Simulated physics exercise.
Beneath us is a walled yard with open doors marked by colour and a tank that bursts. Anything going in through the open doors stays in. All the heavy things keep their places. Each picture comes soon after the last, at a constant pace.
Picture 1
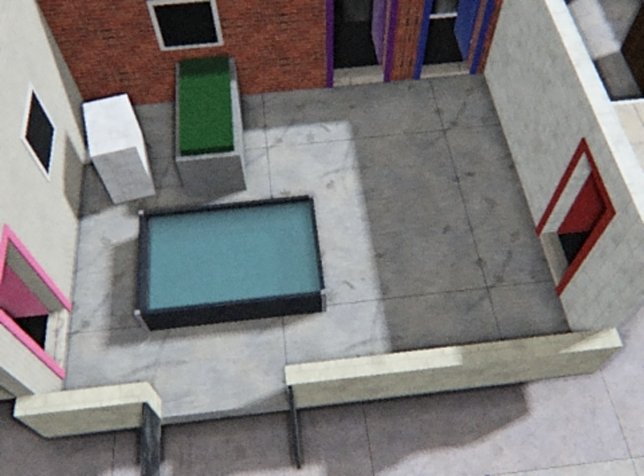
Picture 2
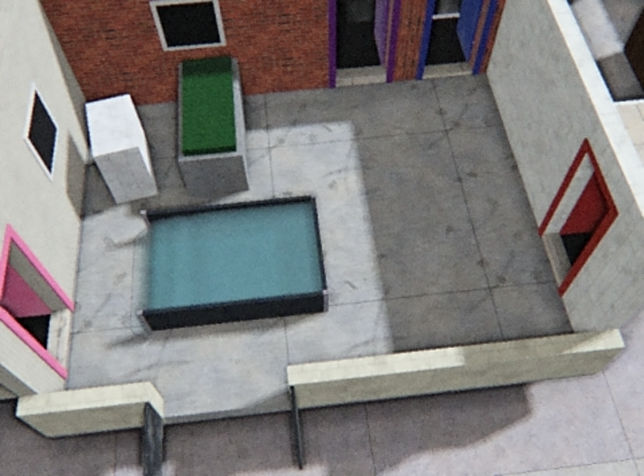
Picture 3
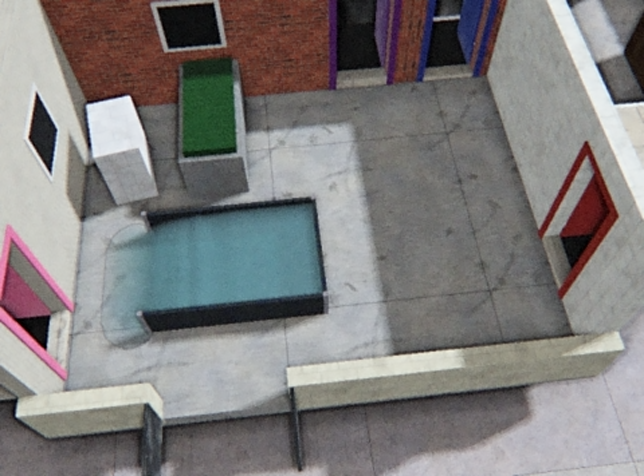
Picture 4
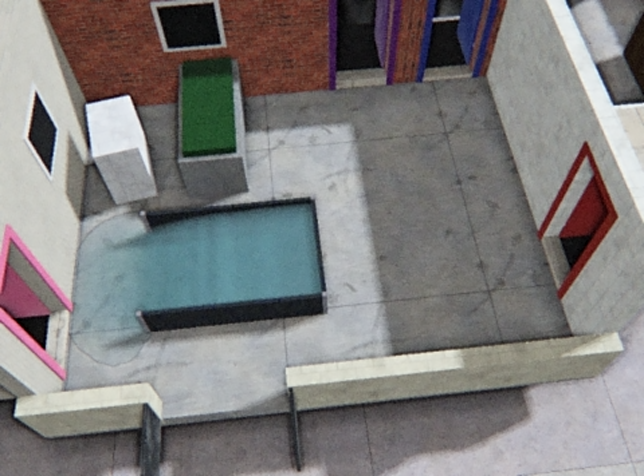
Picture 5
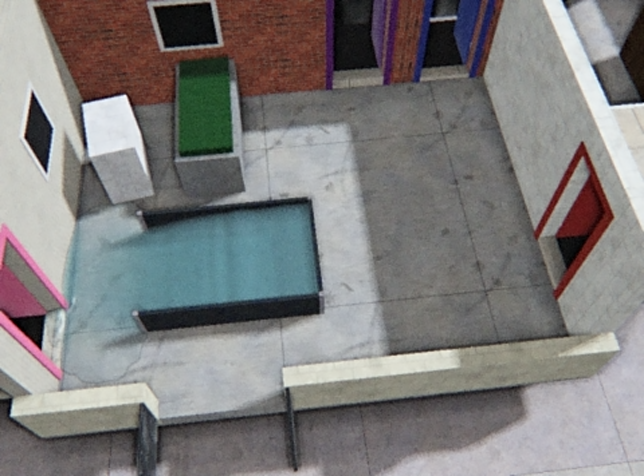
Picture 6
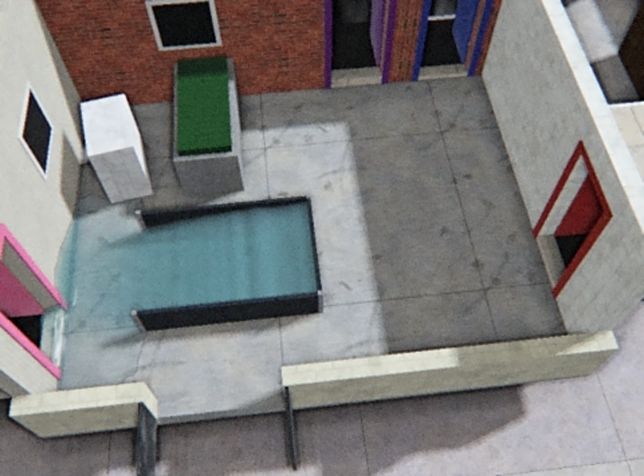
Water pours out the left side of a dark tank and spreads across the grey courtyard.
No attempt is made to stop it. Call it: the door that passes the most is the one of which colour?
It is the pink one.
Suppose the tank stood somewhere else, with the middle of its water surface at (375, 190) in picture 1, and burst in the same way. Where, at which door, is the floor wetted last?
It's the red door.
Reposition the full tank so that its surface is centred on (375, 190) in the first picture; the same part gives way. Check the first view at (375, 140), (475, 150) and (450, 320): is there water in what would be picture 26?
In the order given: Not reached, not reached and not reached.
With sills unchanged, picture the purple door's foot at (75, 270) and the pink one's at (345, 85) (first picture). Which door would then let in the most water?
Answer: The one in purple.
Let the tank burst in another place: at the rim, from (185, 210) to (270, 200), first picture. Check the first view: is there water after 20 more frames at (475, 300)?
There: Dry.
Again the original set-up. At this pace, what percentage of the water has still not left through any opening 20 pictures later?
I'd put it at about 90 per cent.
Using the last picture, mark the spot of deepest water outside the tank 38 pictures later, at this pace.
My best guess is roughly (180, 171).
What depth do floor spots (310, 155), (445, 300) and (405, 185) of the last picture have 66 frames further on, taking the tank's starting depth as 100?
About 2 per cent, then 4 per cent, then 4 per cent.
A moment on, water covers 10 % of the floor; purple door not reached, pink door some in, red door not reached, blue door not reached.
Next, water covers 20 % of the floor; purple door not reached, pink door a lot in, red door not reached, blue door not reached.
Then, water covers 35 % of the floor; purple door not reached, pink door a lot in, red door not reached, blue door not reached.
Later, water covers 60 % of the floor; purple door not reached, pink door a lot in, red door wet at the sill, nothing in, blue door not reached.
In the end, water covers 75 % of the floor; purple door wet at the sill, nothing in, pink door a lot in, red door wet at the sill, nothing in, blue door wet at the sill, nothing in; the pink door has let in the most.
